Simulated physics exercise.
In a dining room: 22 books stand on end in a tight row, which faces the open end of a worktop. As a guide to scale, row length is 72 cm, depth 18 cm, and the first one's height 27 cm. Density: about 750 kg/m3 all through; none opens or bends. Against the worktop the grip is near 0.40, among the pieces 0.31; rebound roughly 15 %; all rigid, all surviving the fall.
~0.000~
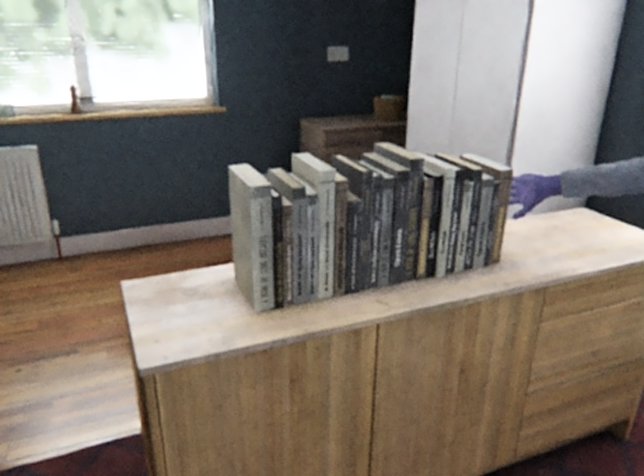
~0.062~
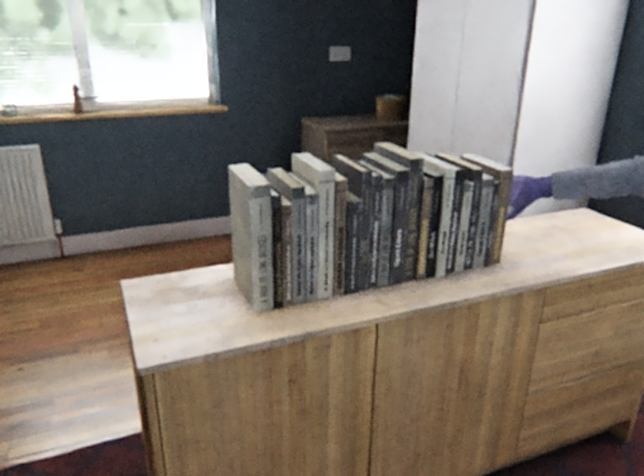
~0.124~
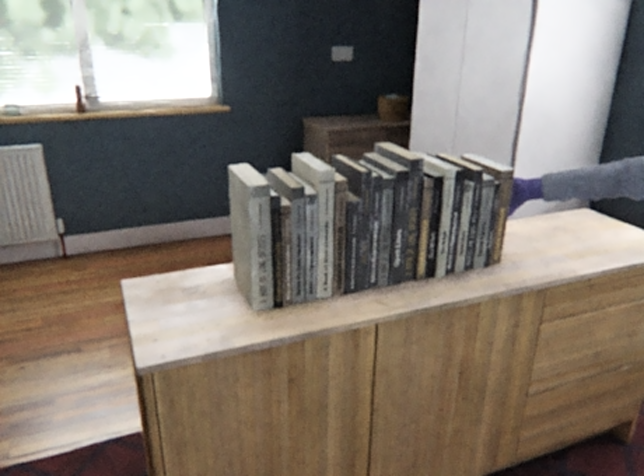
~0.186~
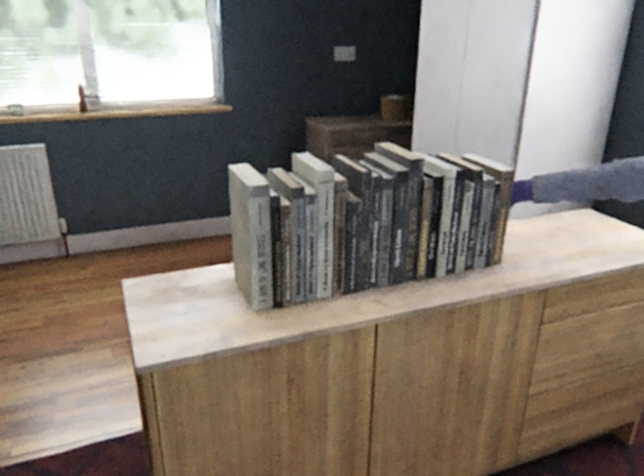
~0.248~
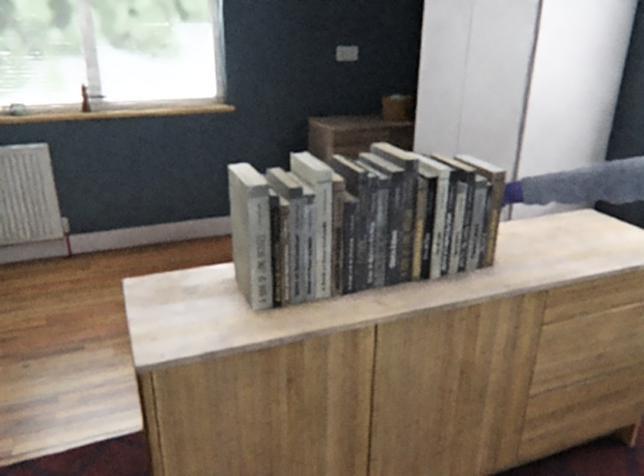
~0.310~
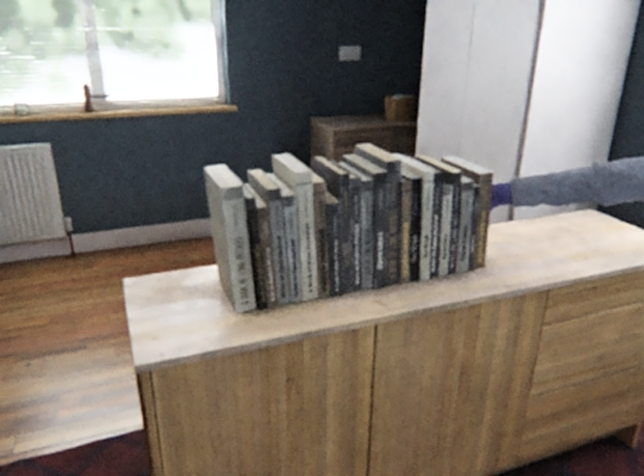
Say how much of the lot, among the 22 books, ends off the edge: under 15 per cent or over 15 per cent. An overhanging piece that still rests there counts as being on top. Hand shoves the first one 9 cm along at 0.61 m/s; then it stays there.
The share ending off the edge is fewer than 15 in 100.
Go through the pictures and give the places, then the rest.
In the first picture (places mark the middle of the side facing us; the camera moves round a little), hand (530, 189) 12 cm from the first; nothing disturbed.
In the second picture, hand (521, 190) 8 cm from the first.
In the third picture, hand (511, 192) 46 mm from the first.
In the fourth picture, hand 9 mm from the first.
In the fifth picture, hand 29 mm in; 7 disturbed, none off the edge.
In the sixth picture, hand 7 cm in; steepest lean 4°, the book at (258, 256); 22 disturbed, none off the edge.
After 0.38 s, none of the 22 books off the edge, 22 disturbed.
At rest (1.4 s), 1 of the 22 books off the edge. That is 5 per cent.
